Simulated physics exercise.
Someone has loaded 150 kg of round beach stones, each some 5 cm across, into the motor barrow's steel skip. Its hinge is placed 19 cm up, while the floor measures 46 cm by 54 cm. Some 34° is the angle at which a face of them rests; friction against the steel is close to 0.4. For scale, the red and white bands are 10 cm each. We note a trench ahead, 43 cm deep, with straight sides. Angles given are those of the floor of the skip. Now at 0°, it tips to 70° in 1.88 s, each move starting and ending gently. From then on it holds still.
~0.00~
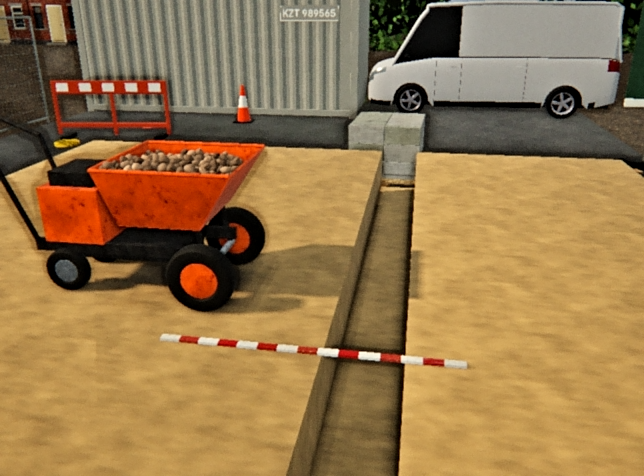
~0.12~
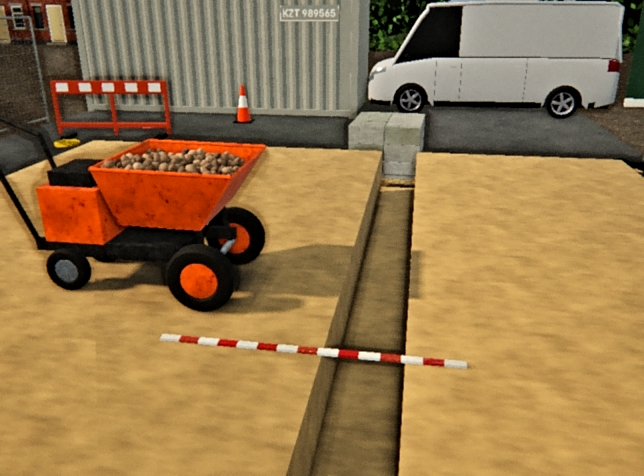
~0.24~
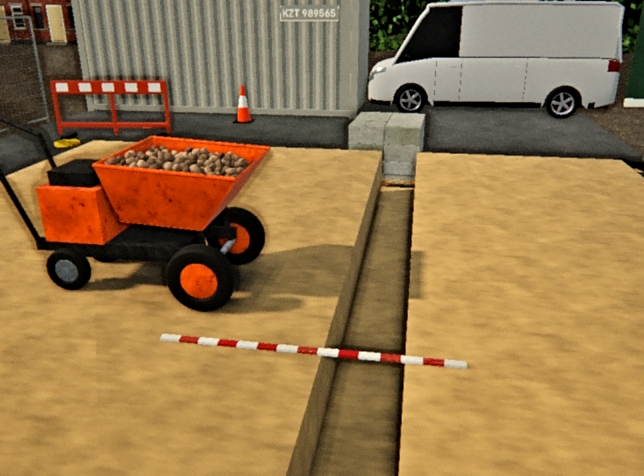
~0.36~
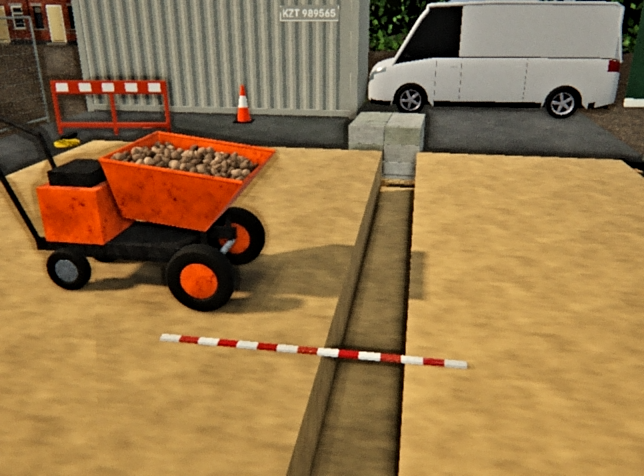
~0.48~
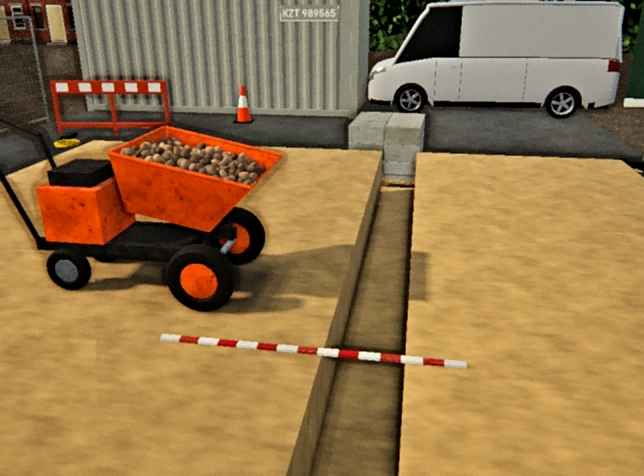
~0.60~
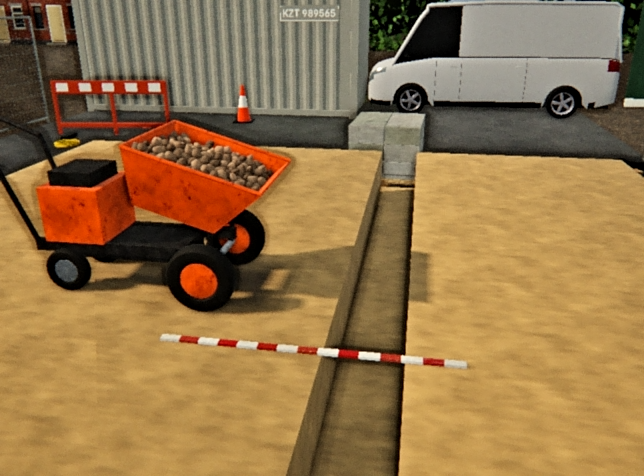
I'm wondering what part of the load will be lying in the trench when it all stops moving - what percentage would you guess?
I would guess about 99 per cent.
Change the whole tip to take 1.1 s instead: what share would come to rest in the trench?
That works out at about 100 in a hundred.
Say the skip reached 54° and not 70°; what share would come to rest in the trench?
Some 40% would finish there.
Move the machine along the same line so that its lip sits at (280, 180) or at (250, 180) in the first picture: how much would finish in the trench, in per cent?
85 % and 100 %.
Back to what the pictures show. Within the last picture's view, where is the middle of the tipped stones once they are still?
In the last view, about (371, 345).
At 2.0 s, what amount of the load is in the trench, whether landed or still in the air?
Around 50 per cent of it, at that instant.
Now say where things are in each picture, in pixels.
In the first picture, lip at (229, 177), floor tilted 0°, highest stones at (179, 158).
In the second picture, lip at (230, 178), floor tilted 1°, highest stones at (178, 157); the stones move at 0.1 m/s on average.
In the third picture, the skip is at 3°, its lip at (235, 180); the top of the load is at (174, 156); the stones move at 0.2 m/s on average.
In the fourth picture, lip at (242, 183), floor tilted 7°, highest stones at (162, 153); the stones move at 0.3 m/s on average.
In the fifth picture, the skip is at 11°, its lip at (251, 188); the top of the load is at (160, 146); the stones move at 0.4 m/s on average.
In the sixth picture, the skip is at 17°, its lip at (261, 195); the top of the load is at (170, 141); the stones move at 0.4 m/s on average.
After 1.4 s the floor is at 59°; 98 % in the skip, 2 % short of the trench, 1 % in the trench; the foremost stones are at (342, 263).
After 2.0 s the floor is at 70°; 49 % in the skip, 3 % short of the trench, 48 % in the trench; the foremost stones are at (402, 357).
After 2.3 s the floor is at 70°; 27 % in the skip, 3 % short of the trench, 69 % in the trench; the foremost stones are at (402, 353).
After 4.3 s the floor is at 70°; 0 % in the skip, 1 % short of the trench, 99 % in the trench; the foremost stones are at (404, 330).
